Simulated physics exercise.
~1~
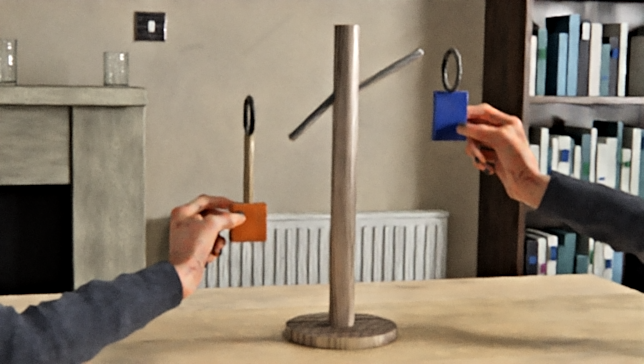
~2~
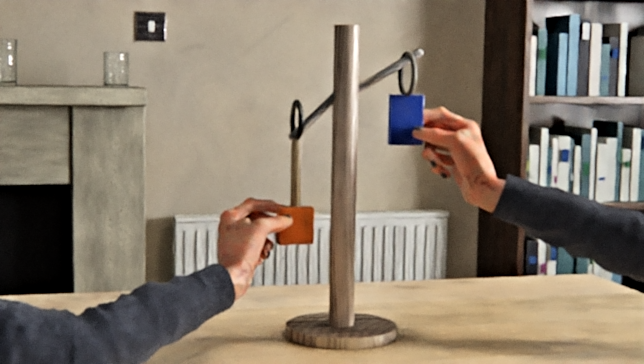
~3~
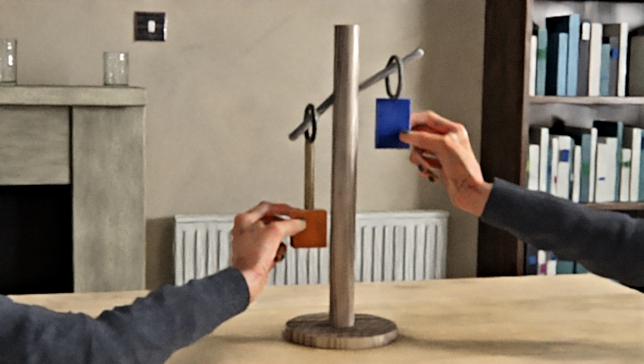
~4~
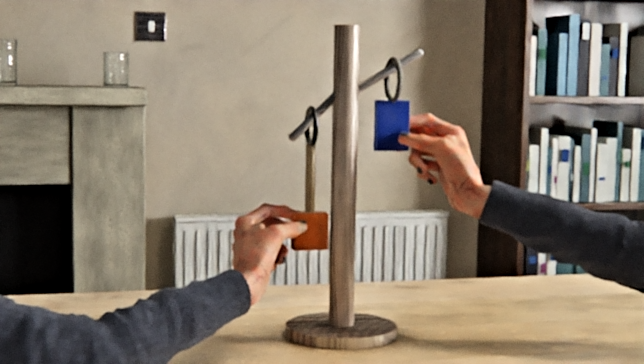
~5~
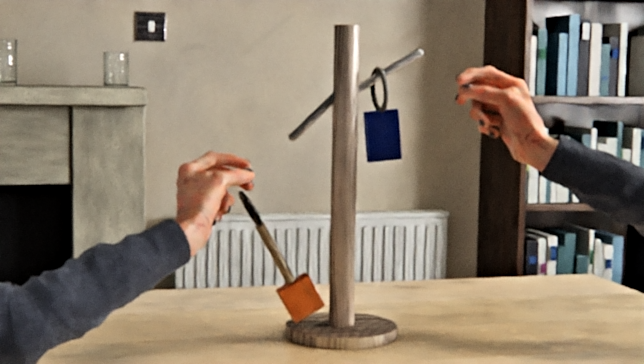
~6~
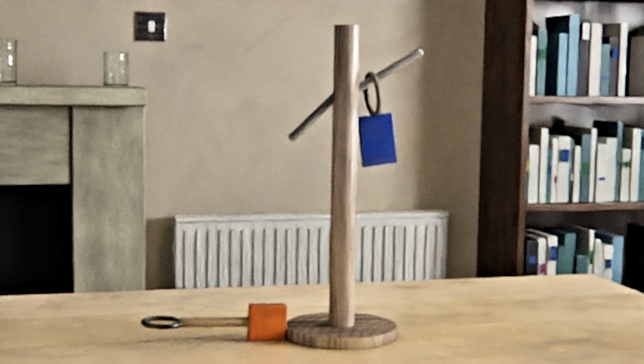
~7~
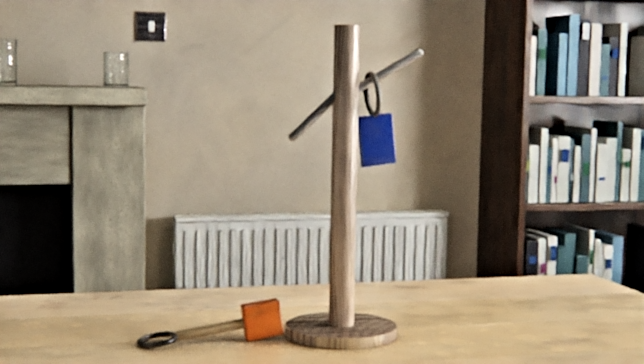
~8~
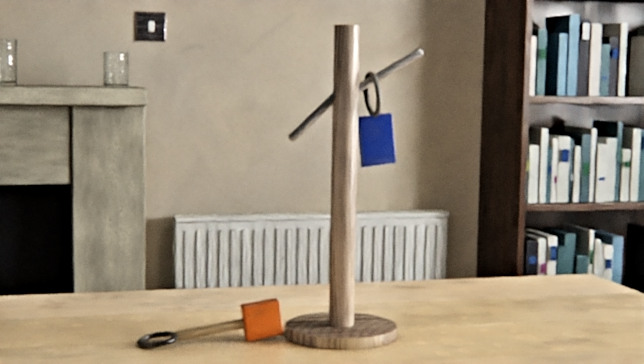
Blue tag staying hooked on a slanted peg after two hands let go, while the orange brush falls onto the table.
